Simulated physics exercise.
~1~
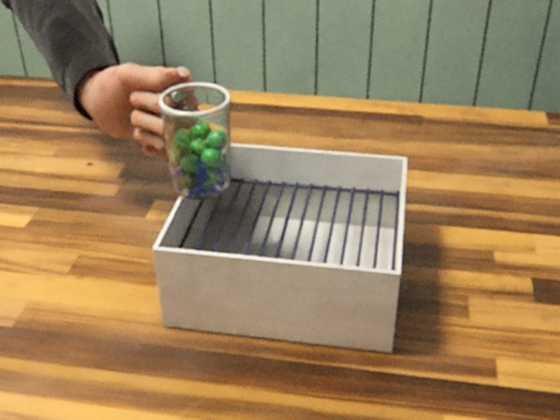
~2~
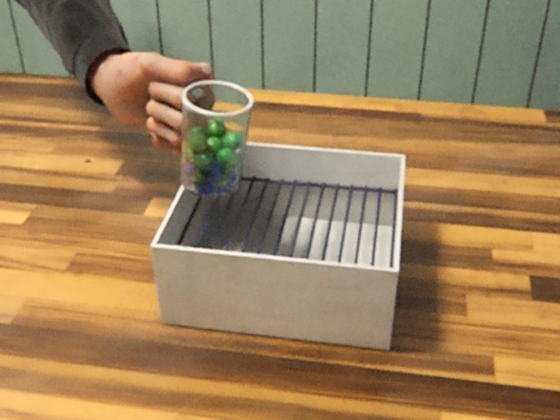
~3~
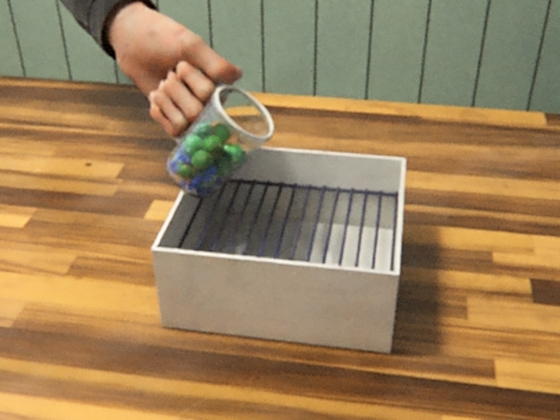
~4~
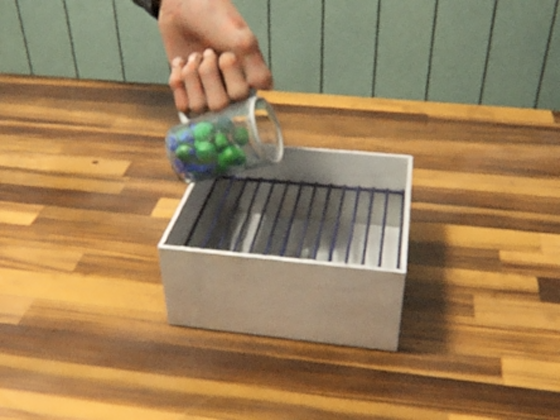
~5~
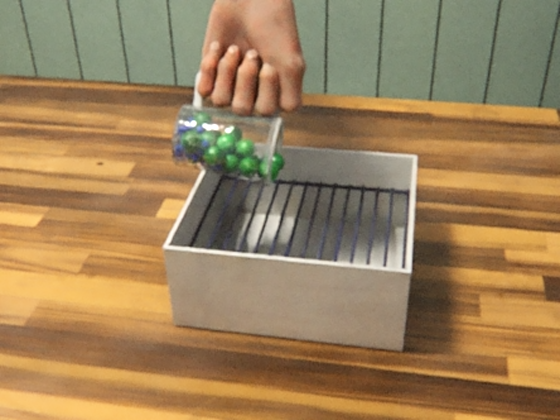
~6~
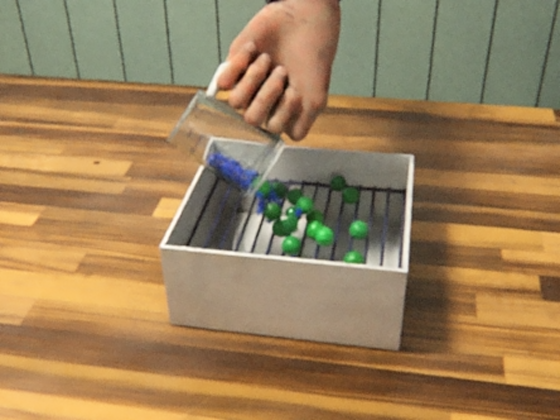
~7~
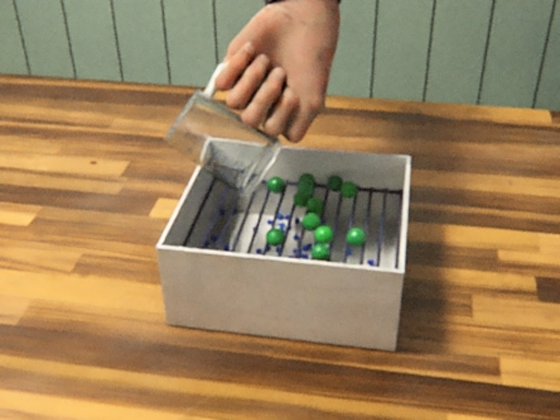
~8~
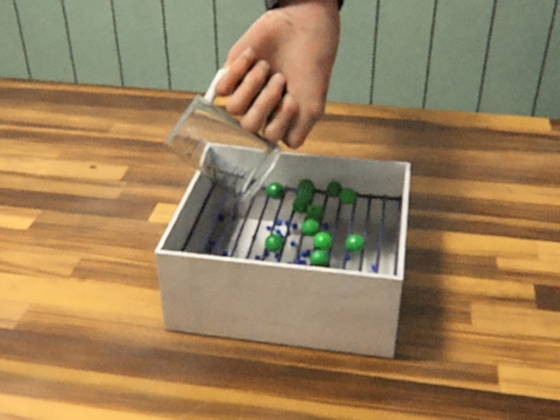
A hand tips a clear cup, and green balls stay on wires while blue bits fall through.
